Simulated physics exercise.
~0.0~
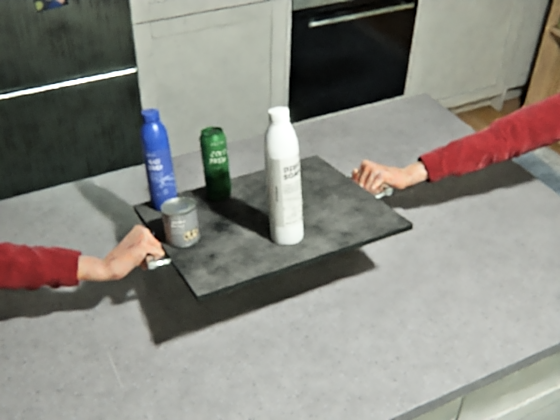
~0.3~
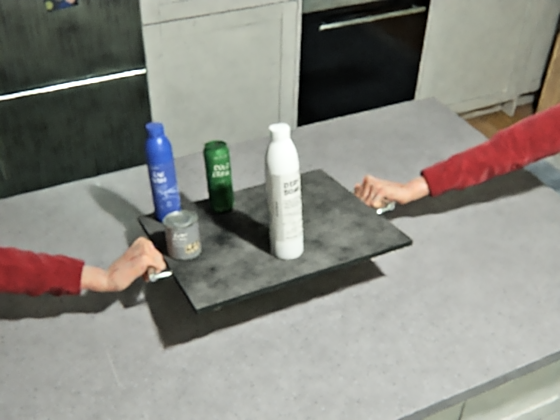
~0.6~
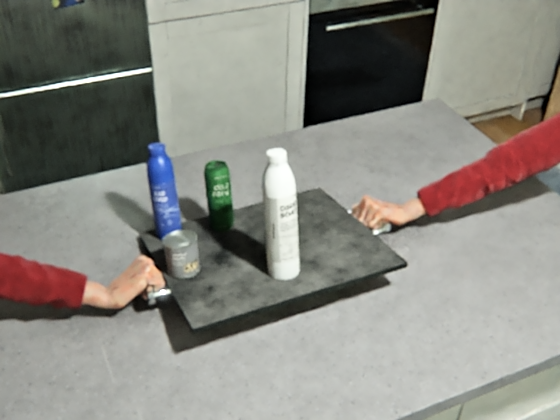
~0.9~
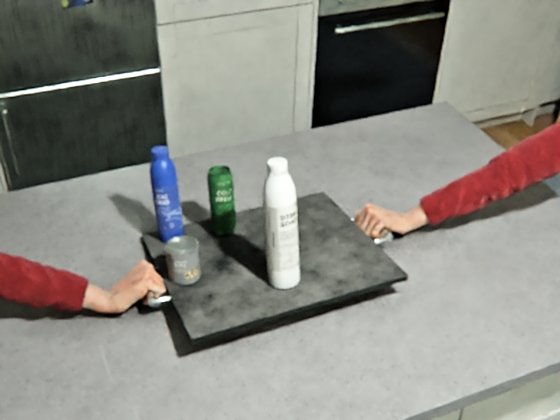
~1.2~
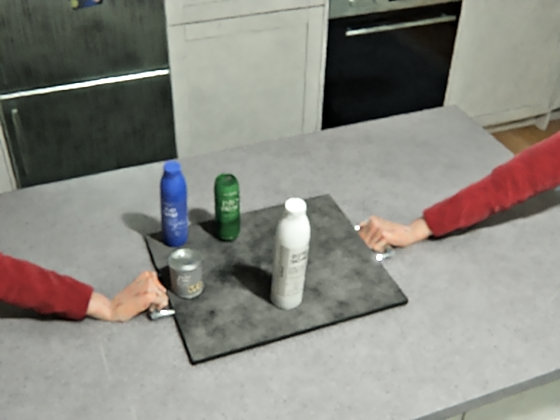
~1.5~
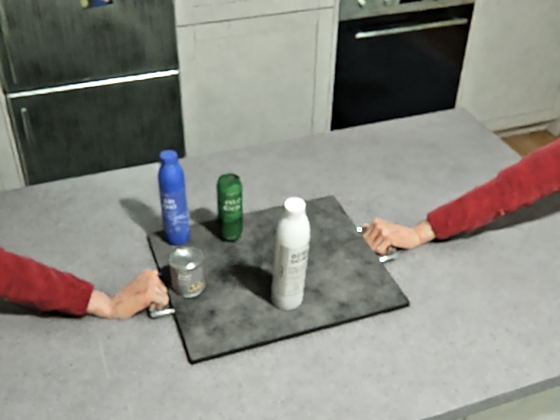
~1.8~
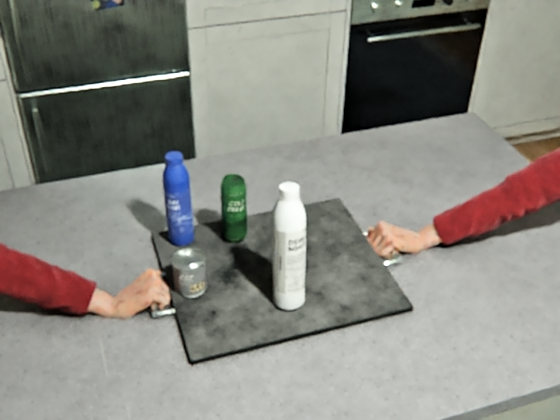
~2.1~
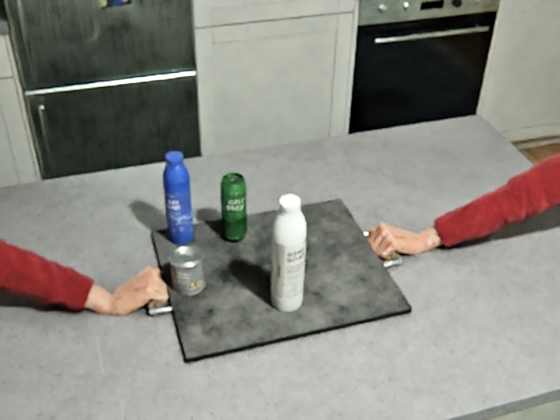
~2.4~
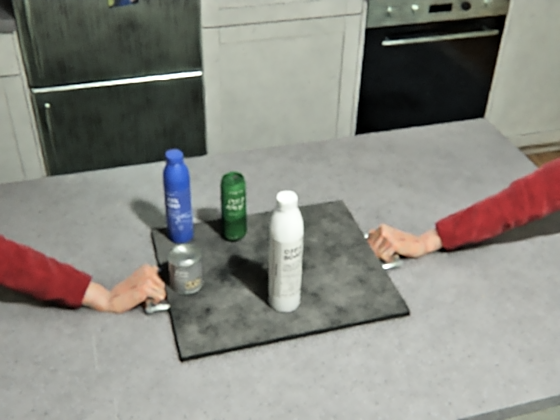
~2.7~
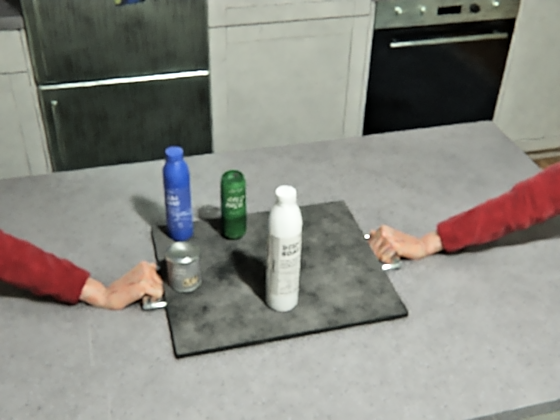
Two hands lower a tilted dark tray onto the counter, and all four containers stay standing.
